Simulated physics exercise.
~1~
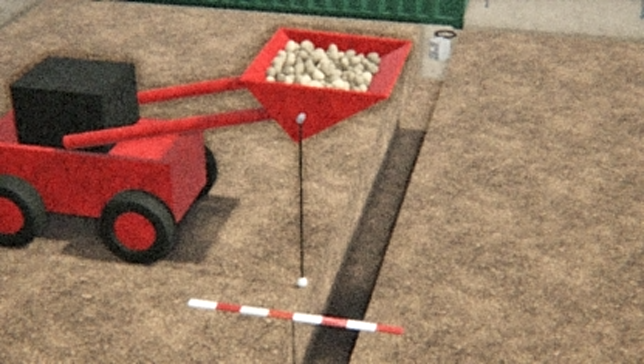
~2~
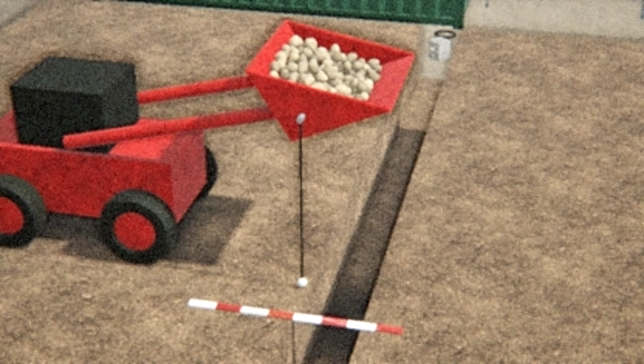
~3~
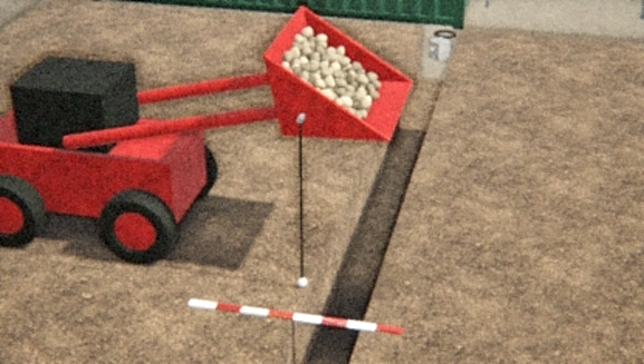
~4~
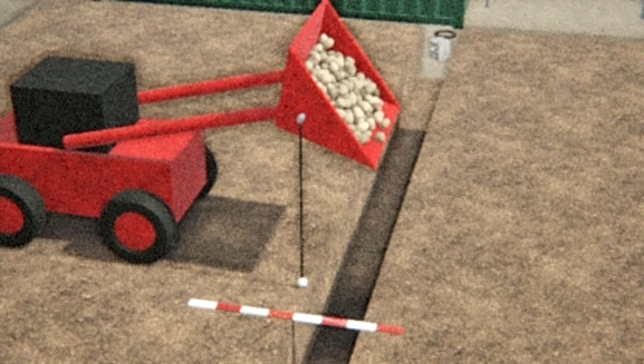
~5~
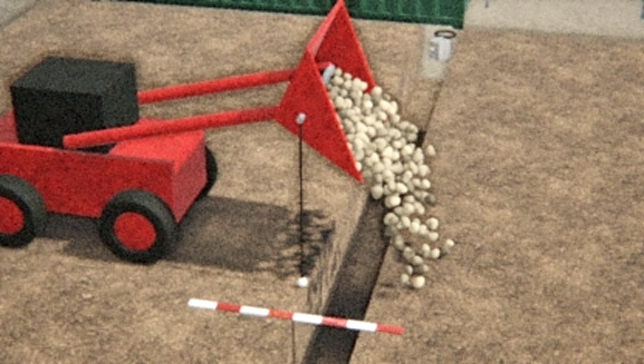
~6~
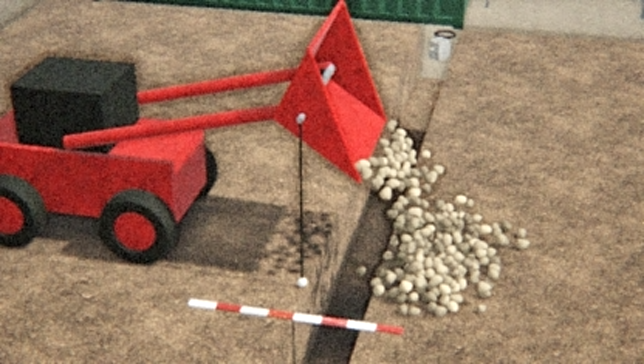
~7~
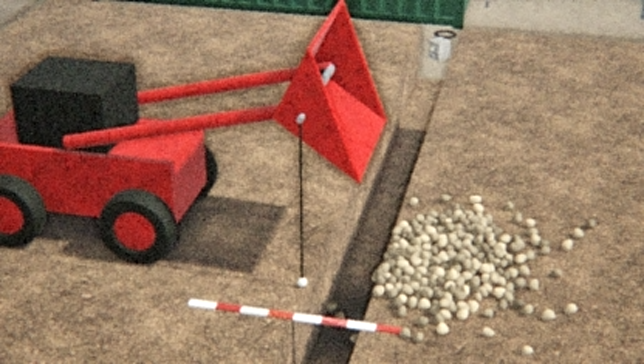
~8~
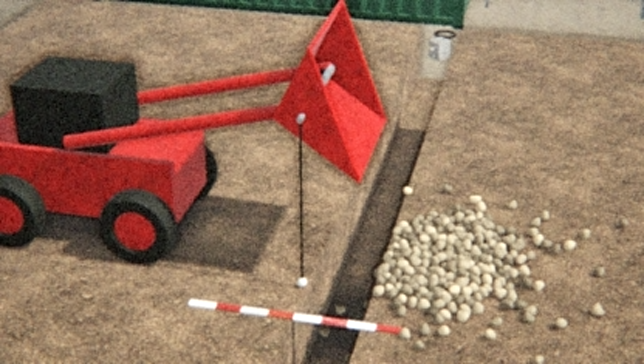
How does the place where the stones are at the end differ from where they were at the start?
At the start the stones were piled in the loader's raised bucket, but by the end nearly all of them lay in a spread-out heap on the ground to the right of the trench.
